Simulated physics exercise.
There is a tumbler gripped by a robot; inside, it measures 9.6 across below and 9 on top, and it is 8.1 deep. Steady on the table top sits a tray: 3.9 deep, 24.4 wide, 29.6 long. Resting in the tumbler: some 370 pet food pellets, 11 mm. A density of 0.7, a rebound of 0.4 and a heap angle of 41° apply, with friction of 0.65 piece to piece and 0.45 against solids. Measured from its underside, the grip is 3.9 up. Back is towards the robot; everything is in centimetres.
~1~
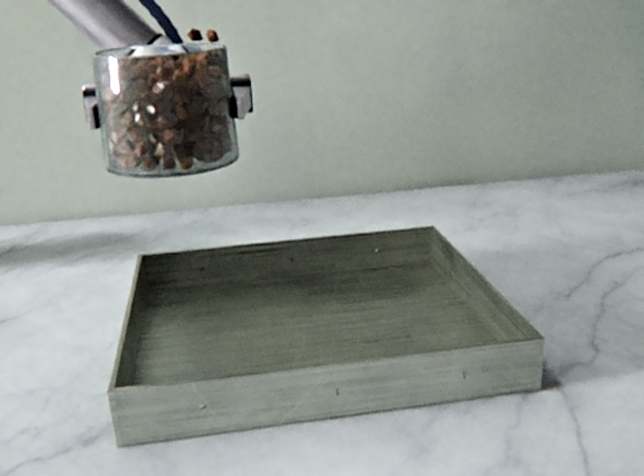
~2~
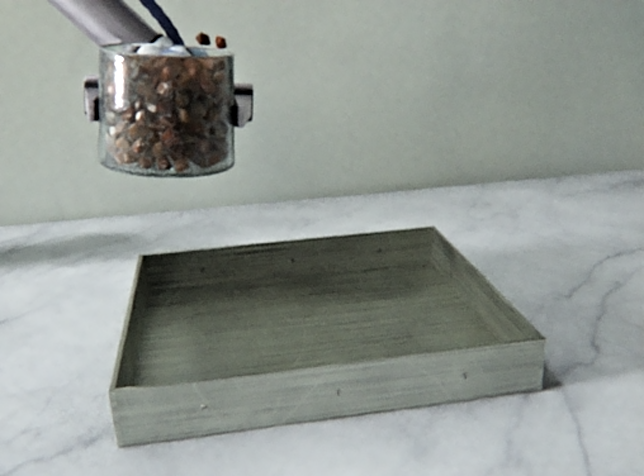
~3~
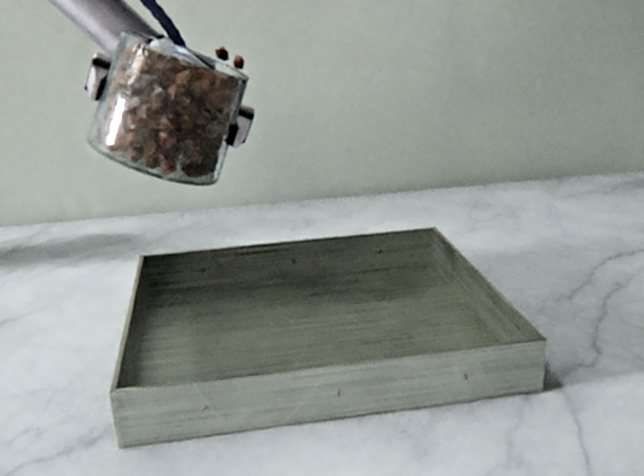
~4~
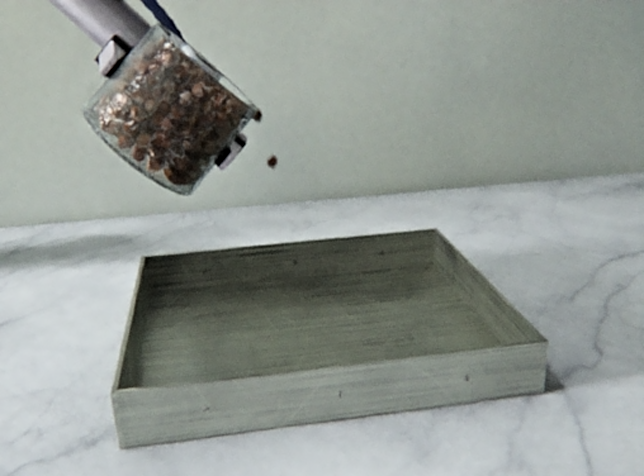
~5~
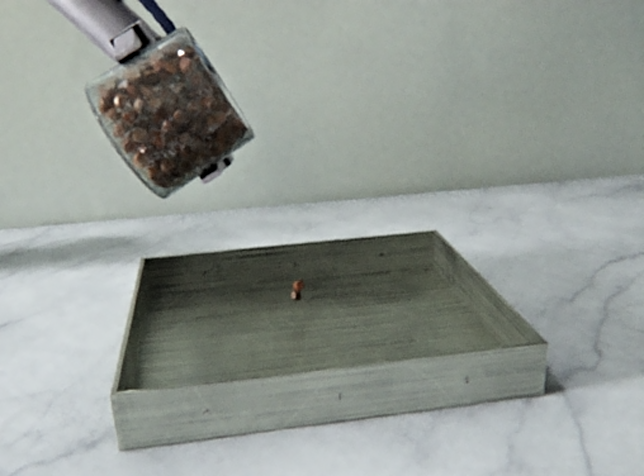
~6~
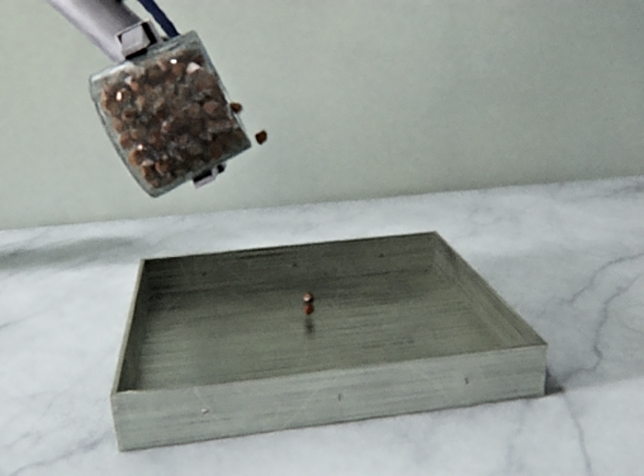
A robot arm held a clear tumbler full of brown pellets above a greenish-gray tray and tilted it steadily to the right, and a couple of pellets dropped into the tray.
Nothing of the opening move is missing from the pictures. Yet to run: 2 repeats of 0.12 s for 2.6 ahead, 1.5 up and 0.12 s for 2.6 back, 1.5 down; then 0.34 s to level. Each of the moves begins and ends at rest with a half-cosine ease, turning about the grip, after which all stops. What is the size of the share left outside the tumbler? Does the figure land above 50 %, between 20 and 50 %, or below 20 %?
The figure lands between 20 and 50 %.
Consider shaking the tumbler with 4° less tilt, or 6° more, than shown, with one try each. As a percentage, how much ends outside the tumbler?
I'd say close to 25 and 40 per cent, in that order.
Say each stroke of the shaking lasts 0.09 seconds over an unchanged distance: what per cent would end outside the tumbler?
That gives about 50 percent.
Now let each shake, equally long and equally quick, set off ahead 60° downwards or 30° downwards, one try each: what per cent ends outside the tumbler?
Estimates, in order: 5 % then 15 %.
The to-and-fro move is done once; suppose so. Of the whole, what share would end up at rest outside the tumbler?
Estimate for that case: 20 %.
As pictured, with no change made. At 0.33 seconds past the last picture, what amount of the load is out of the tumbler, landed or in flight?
About 15 per cent.
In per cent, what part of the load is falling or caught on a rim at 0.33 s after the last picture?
About 4 %.
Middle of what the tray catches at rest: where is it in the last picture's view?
Near pixel (343, 323).
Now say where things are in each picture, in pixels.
The first frame shows tumbler middle at (167, 109), level; upper third of the load around (164, 83), from x 105 to 225, top at y 35; 368 in the tumbler.
The second frame shows tumbler middle at (168, 109), tilted 6° forward; upper third of the load around (165, 83), from x 110 to 225, top at y 40.
The third frame shows tumbler middle at (170, 110), tilted 23° forward; upper third of the load around (161, 84), from x 105 to 240, top at y 50.
The fourth frame shows tumbler middle at (172, 111), tilted 44° forward; upper third of the load around (161, 85), from x 100 to 275, top at y 45; 366 in the tumbler, 2 in flight or on a rim.
The fifth frame shows tumbler middle at (172, 114), tilted 62° forward; upper third of the load around (164, 86), from x 105 to 300, top at y 50; 366 in the tumbler, 2 in the tray.
The sixth frame shows tumbler middle at (172, 115), tilted 68° forward; upper third of the load around (162, 87), from x 105 to 310, top at y 55; 366 in the tumbler, 2 in the tray.
Then, 0.33 s after the last picture, tilted 68° forward, highest piece 24 above the table; 313 in the tumbler, 41 in the tray, 14 in flight or on a rim.
Then, 0.66 s after the last picture, tilted 32° forward, highest piece 23 above the table; 257 in the tumbler, 107 in the tray, 4 in flight or on a rim.
Then, 1.02 s after the last picture, level, highest piece 25 above the table; 257 in the tumbler, 111 in the tray.
Then, 2.07 s after the last picture, level, highest piece 25 above the table; 257 in the tumbler, 111 in the tray.
Final count, 257 in the tumbler, 111 in the tray. That is 30 % outside the tumbler.
